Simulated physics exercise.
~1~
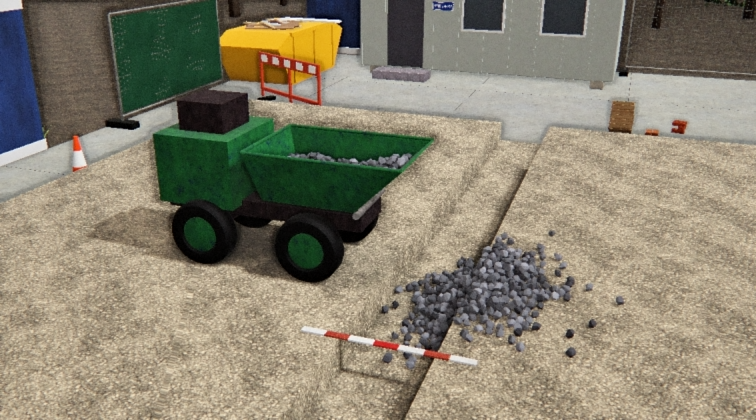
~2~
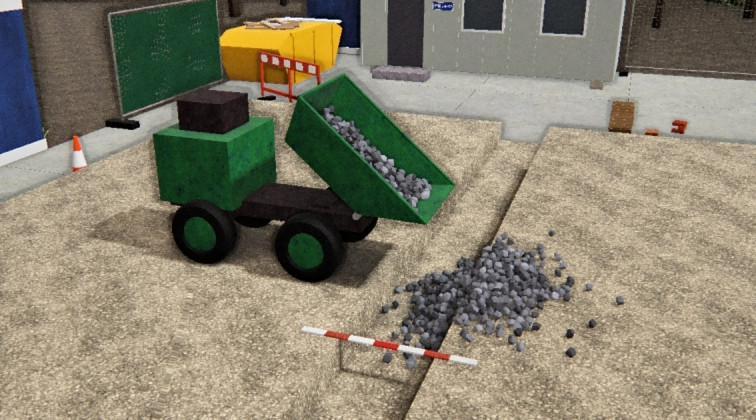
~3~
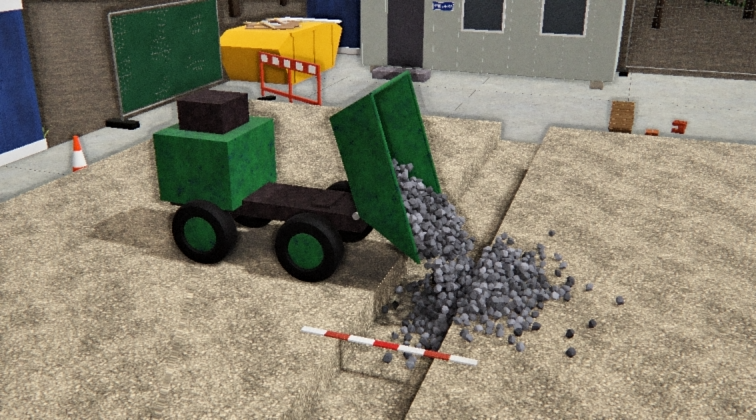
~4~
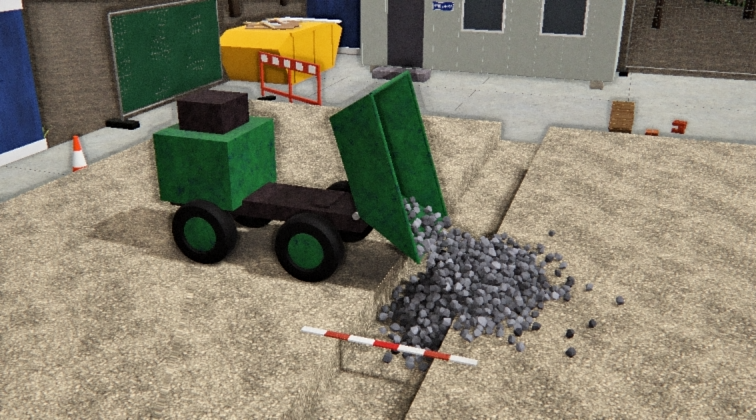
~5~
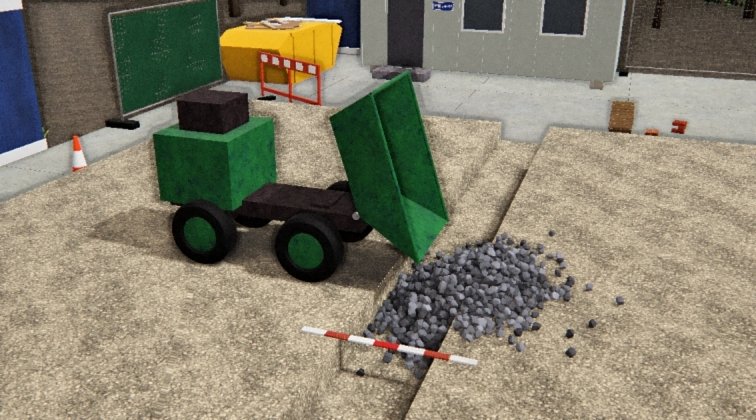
On a sandy building site seen from above and to one side, a green dumper with a dark seat block stands left of centre, its skip facing a narrow trench. Grey stones from an earlier load lie across the trench, near a red and white striped bar, with a green board, yellow container and grey cabin behind. The skip tilts up steeply towards the right, and its crushed rock begins to slide. The stones pour over the lip onto the old heap, mostly filling the trench there. The skip stays raised and empty above the broadened pile.
